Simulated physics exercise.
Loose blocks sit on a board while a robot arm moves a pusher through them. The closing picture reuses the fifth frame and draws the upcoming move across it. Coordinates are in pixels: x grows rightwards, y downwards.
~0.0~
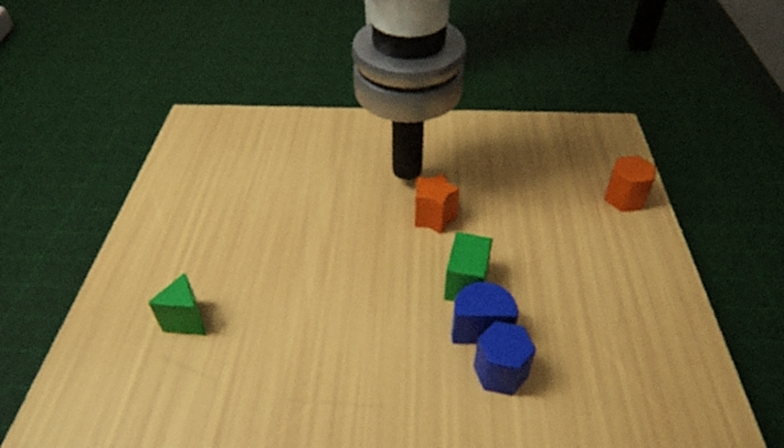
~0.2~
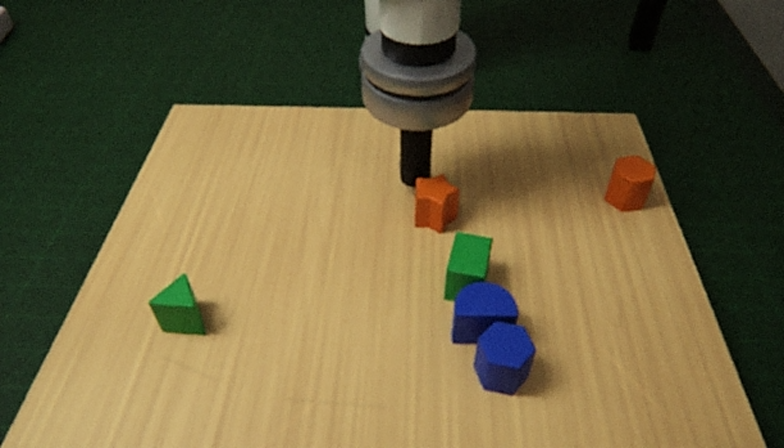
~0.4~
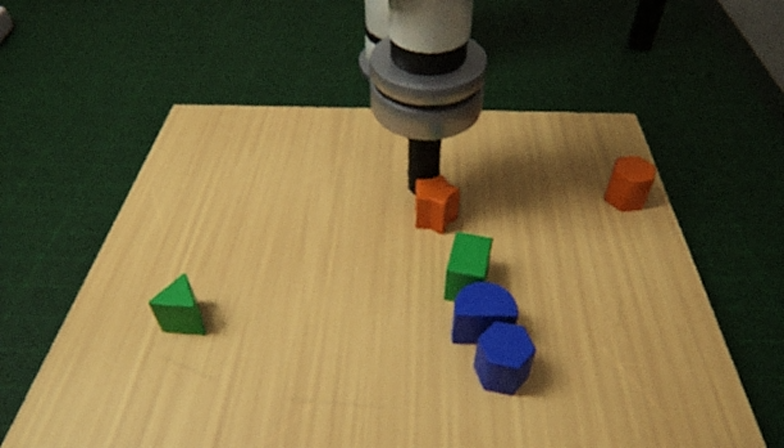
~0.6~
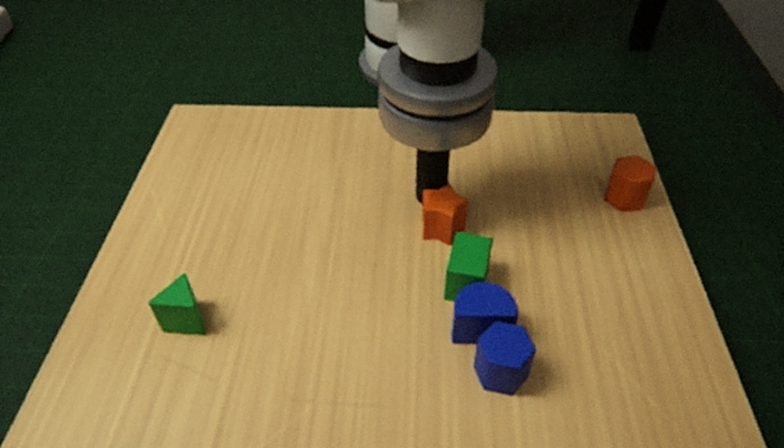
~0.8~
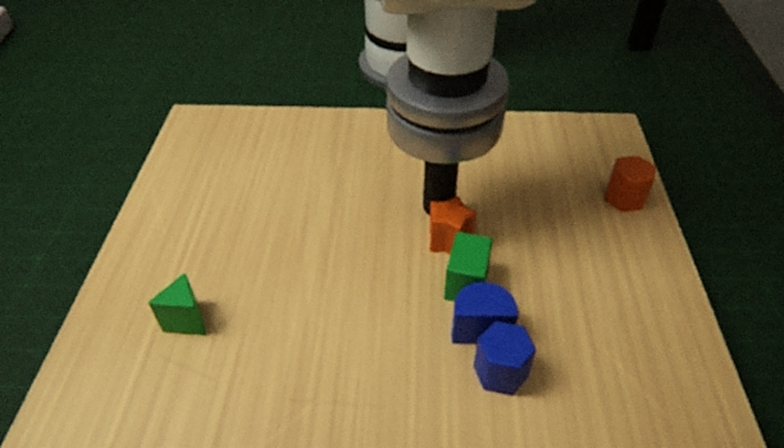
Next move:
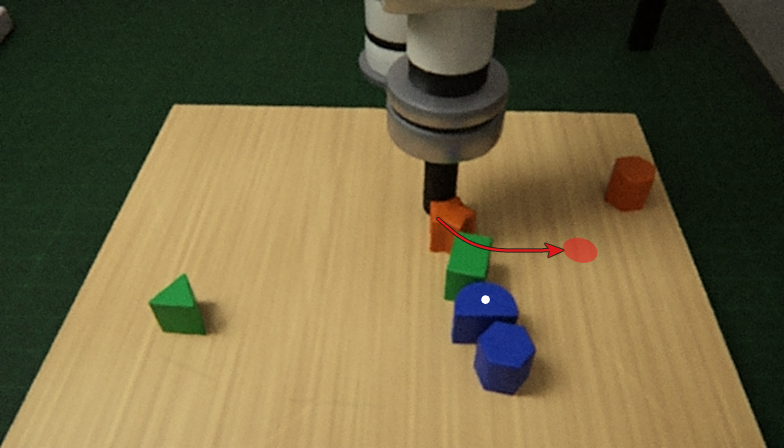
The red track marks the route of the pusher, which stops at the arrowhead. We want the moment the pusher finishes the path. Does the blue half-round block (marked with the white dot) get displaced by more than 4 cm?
I'd say no.
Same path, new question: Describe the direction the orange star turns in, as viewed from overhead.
Viewed from above: Clockwise.
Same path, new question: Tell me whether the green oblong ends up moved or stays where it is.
By the last moment, the green oblong will have left its place.
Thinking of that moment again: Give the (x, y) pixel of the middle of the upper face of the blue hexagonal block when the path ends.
Near (512, 377).
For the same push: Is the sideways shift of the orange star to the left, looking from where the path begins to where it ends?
I'd say no.
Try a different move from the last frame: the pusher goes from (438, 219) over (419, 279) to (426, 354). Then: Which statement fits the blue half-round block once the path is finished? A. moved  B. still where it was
It's A.
The drawn path runs from (438, 219) by way of (476, 245) and (528, 250) to (580, 250); the dot is on the blue half-round block.
What follows on the original path. One third of the way, pusher (479, 235); orange star (493, 240); green oblong (500, 282), turned 15° clockwise; blue half-round block (499, 329), turned 20° clockwise; blue hexagonal block (512, 374).
Two thirds of the way, pusher (530, 240); orange star (519, 246), turned 30° clockwise; green oblong (503, 284), turned 20° clockwise; blue half-round block (498, 332), turned 20° clockwise; blue hexagonal block (512, 377).
At the end, pusher (584, 239); orange star (519, 246), turned 30° clockwise; green oblong (503, 284), turned 20° clockwise; blue half-round block (498, 332), turned 20° clockwise; blue hexagonal block (512, 377).
